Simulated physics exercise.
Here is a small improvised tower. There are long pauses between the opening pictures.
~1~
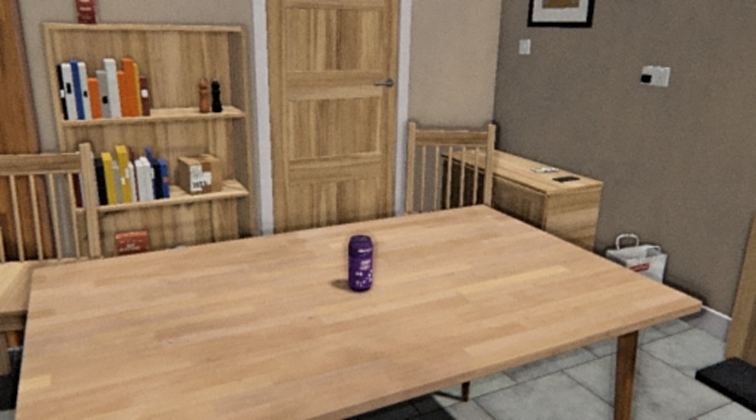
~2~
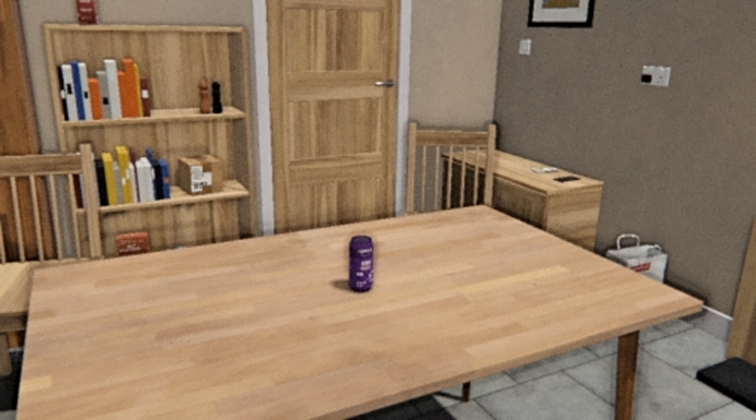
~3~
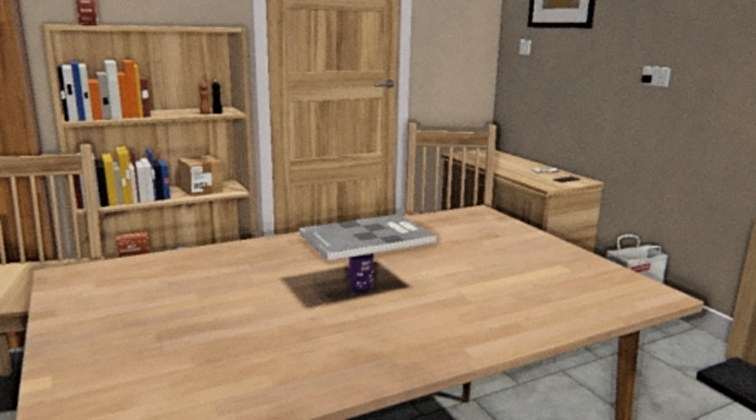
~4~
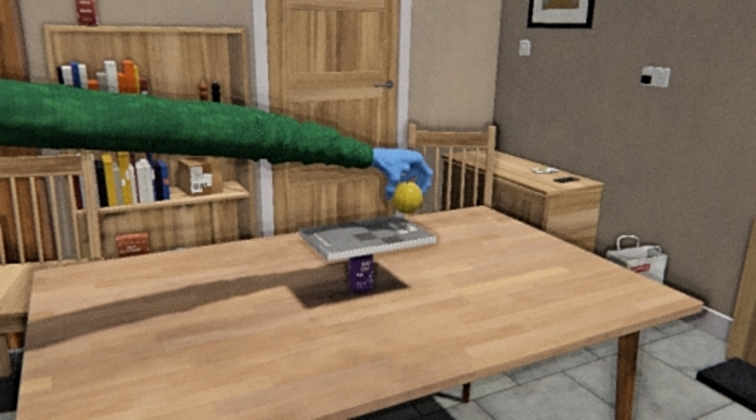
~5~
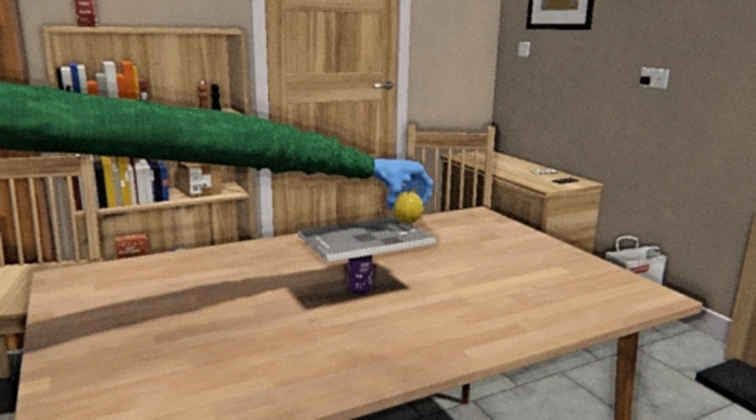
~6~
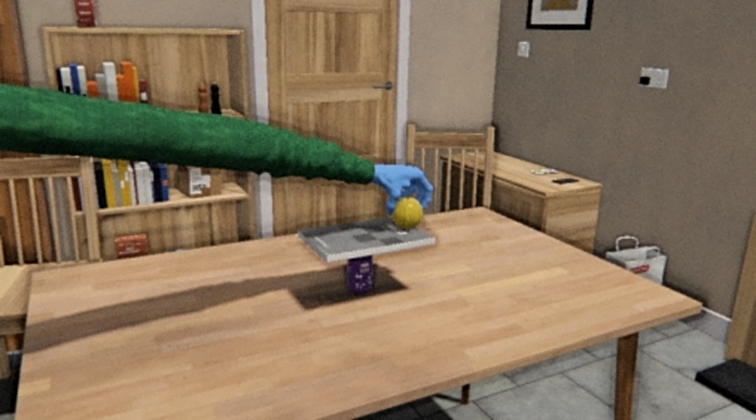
A room with a wooden door, a bookshelf at left and a grey wall at right is seen from slightly above a long wooden table, the view staying still. A purple can stands alone near the table's middle, then a flat grey book lies across its top. A green-sleeved arm with a blue-gloved hand reaches in from the left and lowers a yellow apple slightly onto the book's right side, still holding it.
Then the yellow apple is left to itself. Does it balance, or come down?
The stack gives way.
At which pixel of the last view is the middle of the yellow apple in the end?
Around (434, 264).
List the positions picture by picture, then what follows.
The last thing is not in view yet, in the first frame.
The last thing is not in view yet, in the second frame.
The last thing is not in view yet; grey book (367, 235), in the third frame.
Coming down; yellow apple (406, 198); grey book (367, 236), in the fourth frame.
Coming down; yellow apple (407, 208); grey book (366, 237), in the fifth frame.
Set down, still held; yellow apple (407, 213); grey book (366, 237), in the sixth frame.
Then, 0.40 s after the last picture, yellow apple now fallen; grey book tipped 65° from how it was.
Then, 0.60 s after the last picture, grey book now fallen; purple can tipped 15° from how it was.
Then, 0.70 s after the last picture, purple can tipped 58° from how it was.
At rest, fallen, yellow apple, grey book and purple can. Seen from the same camera at the end, yellow apple near (434, 264). The stack loses its balance.
